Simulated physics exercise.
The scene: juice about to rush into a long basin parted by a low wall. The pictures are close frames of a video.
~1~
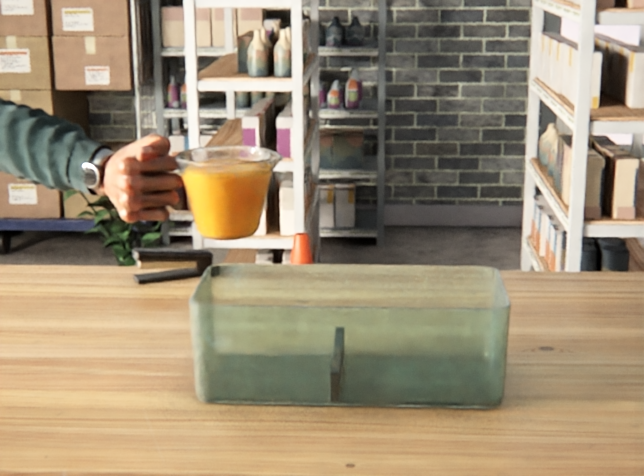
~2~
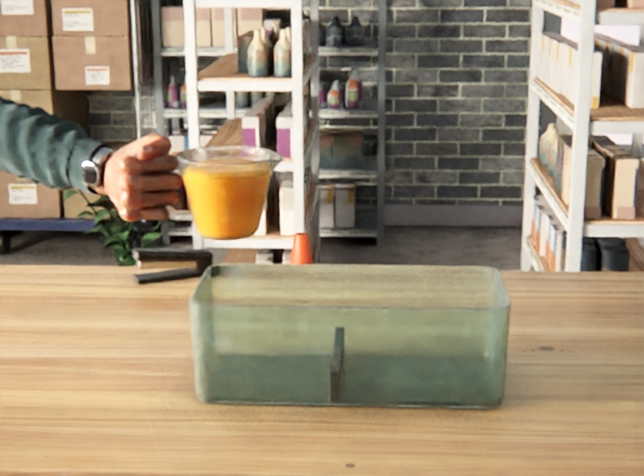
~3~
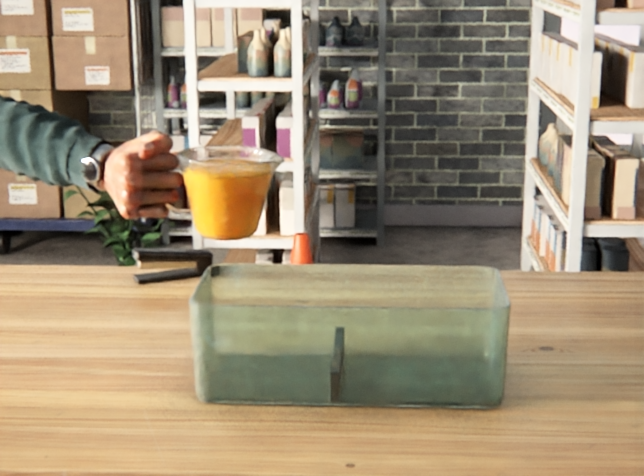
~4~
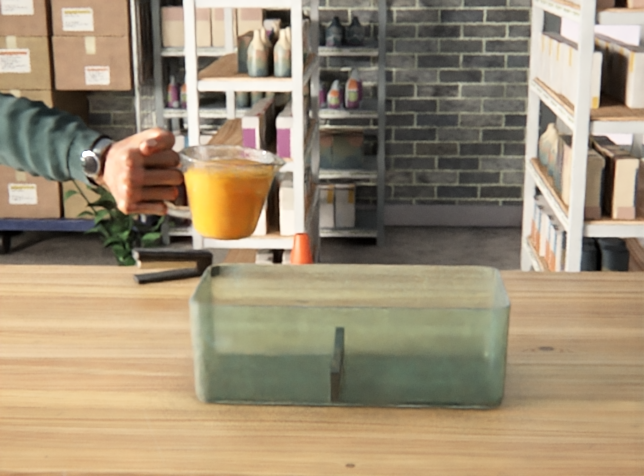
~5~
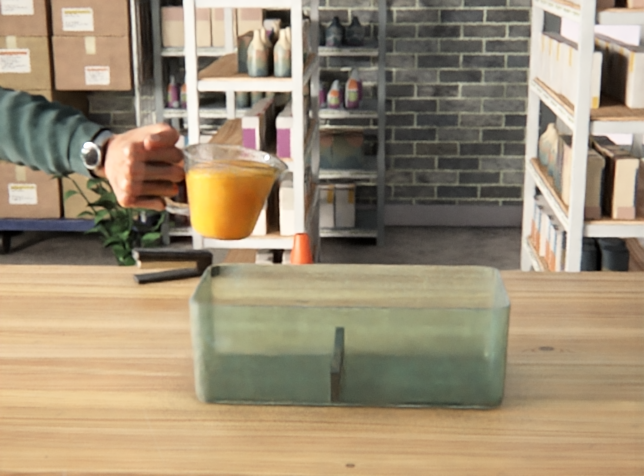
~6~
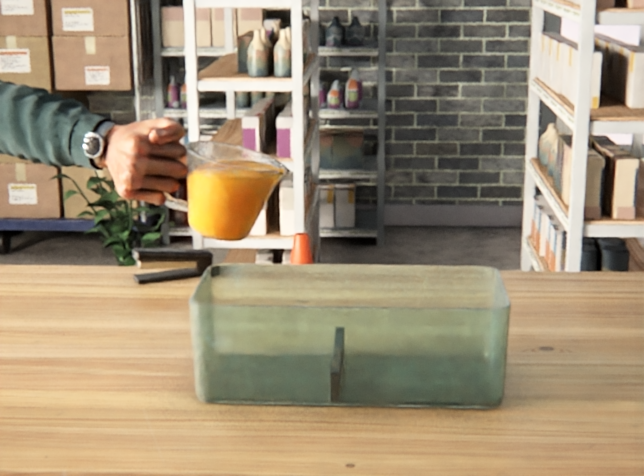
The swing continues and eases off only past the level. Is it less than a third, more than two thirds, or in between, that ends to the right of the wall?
It comes to between a third and two thirds.
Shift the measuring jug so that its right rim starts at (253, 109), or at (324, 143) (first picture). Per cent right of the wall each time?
The first gives 15 %, the second 95 %.
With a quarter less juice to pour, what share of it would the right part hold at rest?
About 35 per cent.
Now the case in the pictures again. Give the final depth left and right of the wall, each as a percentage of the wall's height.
Left: 20 %. Right: 20 %.
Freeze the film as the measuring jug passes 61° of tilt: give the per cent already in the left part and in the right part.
The left part 5 per cent, the right part 10.
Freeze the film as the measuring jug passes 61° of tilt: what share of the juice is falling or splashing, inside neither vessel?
About 20 per cent.
A moment on, the measuring jug is tipped part way and 65 per cent is still to pour, 4 is left of the wall and 11 right of it.
Next, the measuring jug is tipped on its side and 14 per cent is still to pour, 26 is left of the wall and 50 right of it.
Then the measuring jug is tipped on its side and 0 per cent is still to pour, 46 is left of the wall and 53 right of it.
Later the measuring jug is tipped on its side and 0 per cent is still to pour, 46 is left of the wall and 53 right of it.
At rest 46 per cent lies left of the wall, 53 right of it and 1 outside.
